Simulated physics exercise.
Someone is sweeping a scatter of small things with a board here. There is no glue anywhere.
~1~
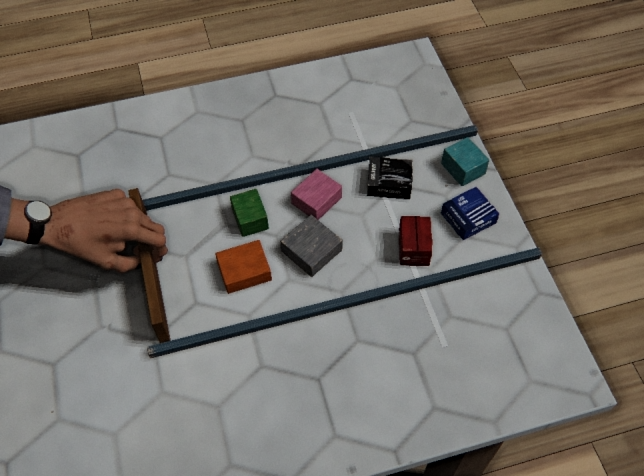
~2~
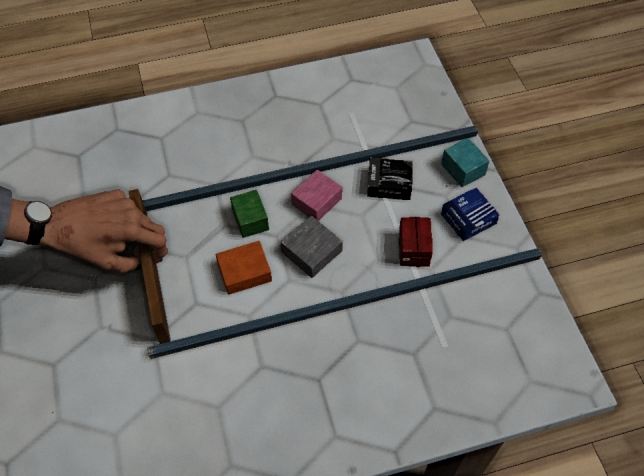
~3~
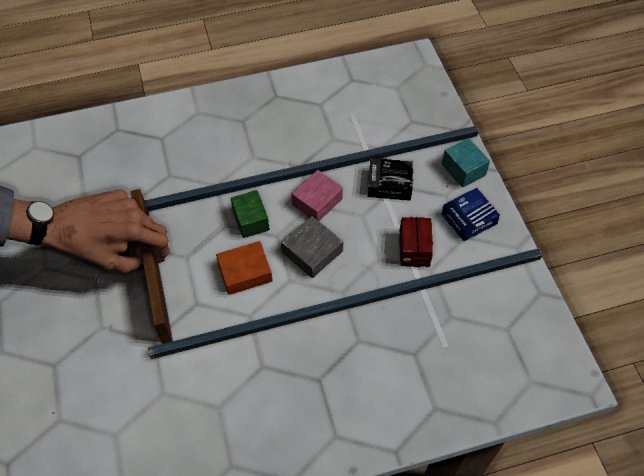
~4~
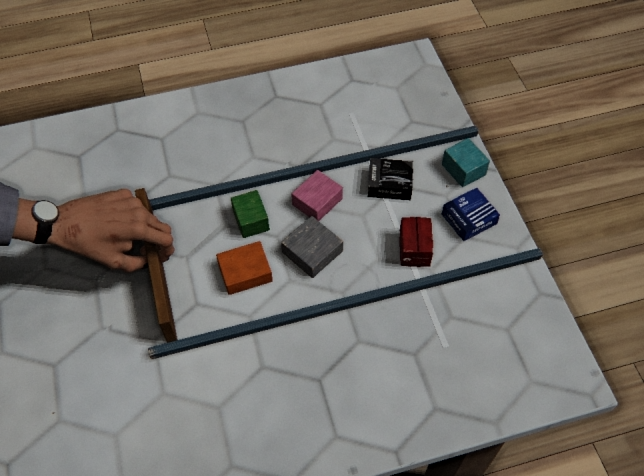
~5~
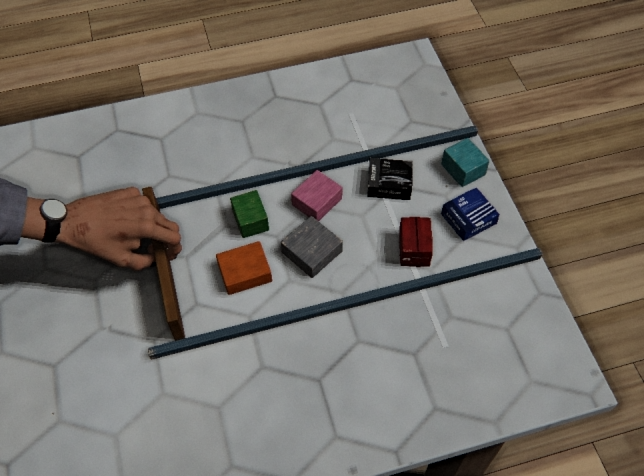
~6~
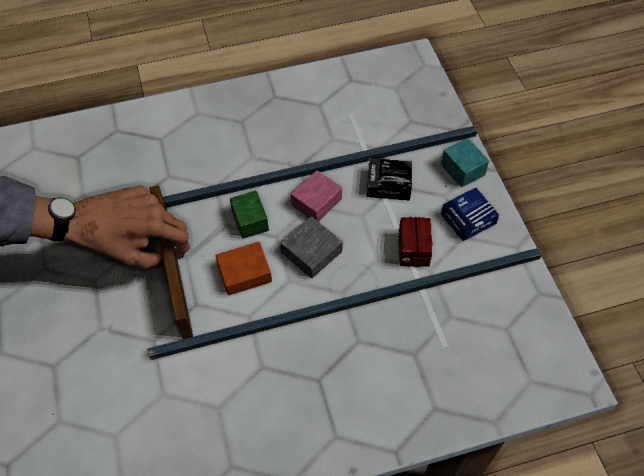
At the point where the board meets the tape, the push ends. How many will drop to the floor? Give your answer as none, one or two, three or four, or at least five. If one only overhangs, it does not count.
The count is one or two.
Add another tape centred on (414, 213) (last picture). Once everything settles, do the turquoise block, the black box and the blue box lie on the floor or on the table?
As for the turquoise block, it does not stay; the black box keeps its spot; the blue box does not stay.
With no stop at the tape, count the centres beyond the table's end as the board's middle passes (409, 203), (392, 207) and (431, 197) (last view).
First 2, then 2, then 4.
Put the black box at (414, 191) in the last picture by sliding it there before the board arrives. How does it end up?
Observed: The black box stays in place.
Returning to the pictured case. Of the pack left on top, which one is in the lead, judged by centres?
Answer: The red box.
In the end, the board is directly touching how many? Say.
That makes 2.
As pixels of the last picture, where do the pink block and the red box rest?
They finish at roughly (428, 179) and (505, 219) respectively.
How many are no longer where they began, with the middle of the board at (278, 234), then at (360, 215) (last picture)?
At the first spot the count is 4, and at the second it is 8.
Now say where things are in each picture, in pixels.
The first picture shows turquoise block (465, 162); blue box (470, 213); black box (390, 178); board (149, 264); tape (393, 217).
The second picture shows blue box (470, 214); pink block (317, 196).
The third picture shows black box (390, 179); red box (416, 242).
The fourth picture shows turquoise block (466, 162); orange block (244, 268).
The fifth picture shows blue box (470, 214); board (163, 262).
The sixth picture shows turquoise block (465, 162); blue box (470, 214); black box (390, 179); board (170, 260); tape (393, 218).
Soon after, none off yet; turquoise block at rest near (465, 162); blue box at rest near (470, 214); black box at rest near (390, 179).
After that, none off yet; turquoise block at rest near (465, 162); blue box at rest near (470, 214); black box moving near (396, 178).
And then, none off yet; turquoise block moving near (473, 161); blue box displaced about its own width near (502, 207); black box displaced about its own width near (438, 171).
In the end, the number that fall off is one or two; gone, blue box and turquoise block.
